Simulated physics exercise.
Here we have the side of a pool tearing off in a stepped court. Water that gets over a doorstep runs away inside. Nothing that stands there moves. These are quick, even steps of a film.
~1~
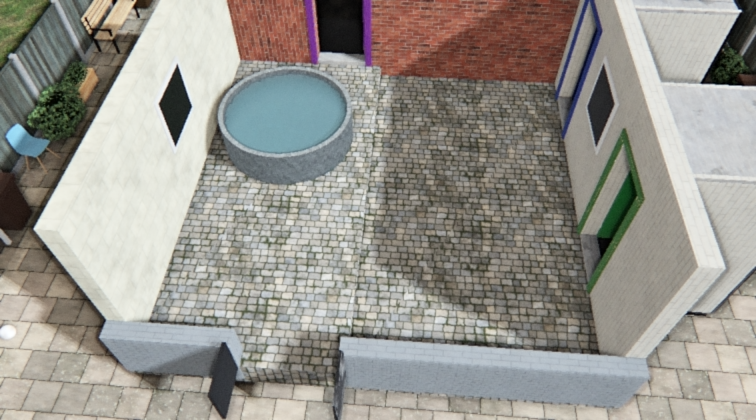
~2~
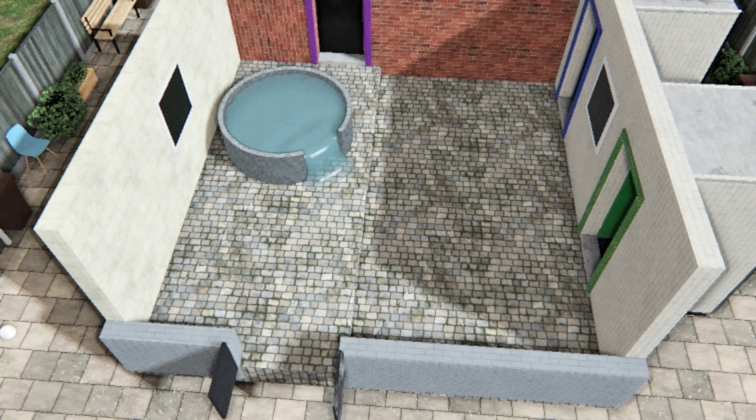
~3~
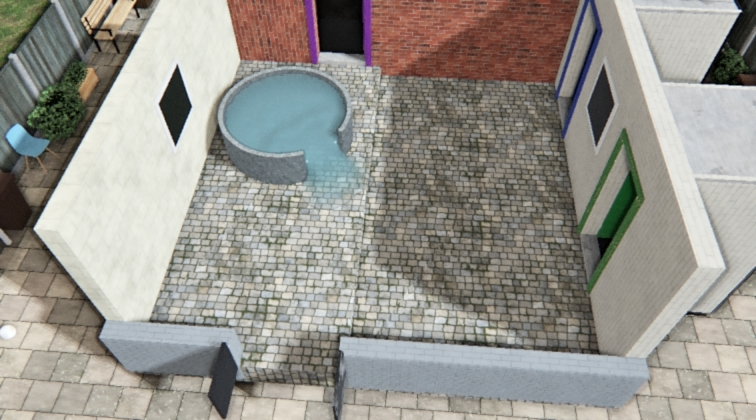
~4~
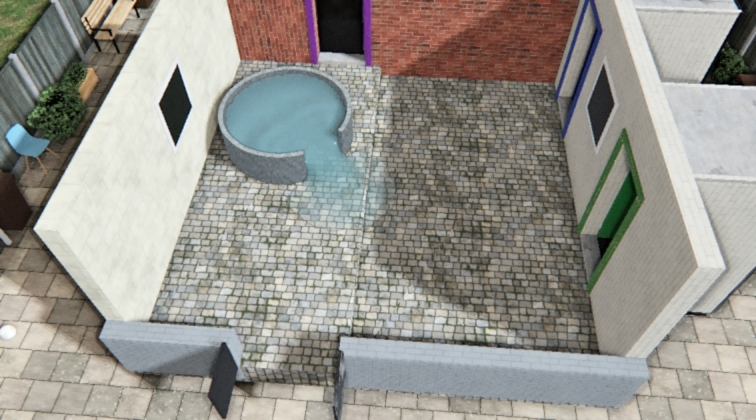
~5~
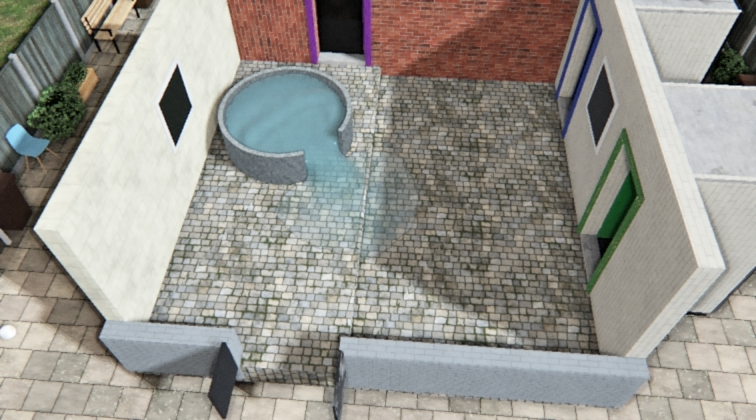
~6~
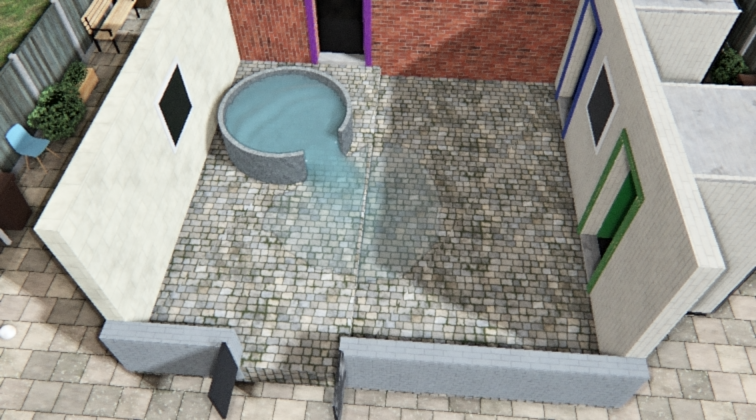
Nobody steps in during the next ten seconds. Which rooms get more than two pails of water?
The green door lets in a lot; the purple door admits no more than that; the blue door admits no more than that.
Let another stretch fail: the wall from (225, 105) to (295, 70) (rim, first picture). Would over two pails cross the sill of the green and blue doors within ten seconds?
Then: The green one keeps below it; the blue one passes that mark.
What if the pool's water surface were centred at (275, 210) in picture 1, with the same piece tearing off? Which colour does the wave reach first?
I say the green-painted one.
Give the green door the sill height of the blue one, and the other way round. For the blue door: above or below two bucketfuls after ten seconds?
Blue door keeps below it.
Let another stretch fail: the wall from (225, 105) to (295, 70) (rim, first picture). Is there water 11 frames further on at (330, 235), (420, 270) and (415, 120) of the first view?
As listed: Not flooded, not flooded, under water.
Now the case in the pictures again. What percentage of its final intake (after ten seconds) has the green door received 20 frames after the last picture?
Near 35 in a hundred.
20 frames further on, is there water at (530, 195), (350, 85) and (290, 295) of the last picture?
One after the other: Wet, no water, covered.
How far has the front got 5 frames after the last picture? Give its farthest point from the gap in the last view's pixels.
Near (513, 335).
A moment on, water covers 30 % of the floor; the green door not reached, the purple door not reached, the blue door not reached.
Next, water covers 50 % of the floor; the green door wet at the sill, nothing in, the purple door not reached, the blue door not reached.
Then, water covers 50 % of the floor; the green door over two buckets in, the purple door not reached, the blue door not reached.
Later, water covers 50 % of the floor; the green door over two buckets in, the purple door not reached, the blue door wet at the sill, nothing in.
In the end, water covers 70 % of the floor; the green door far over two buckets in, the purple door not reached, the blue door wet at the sill, nothing in.
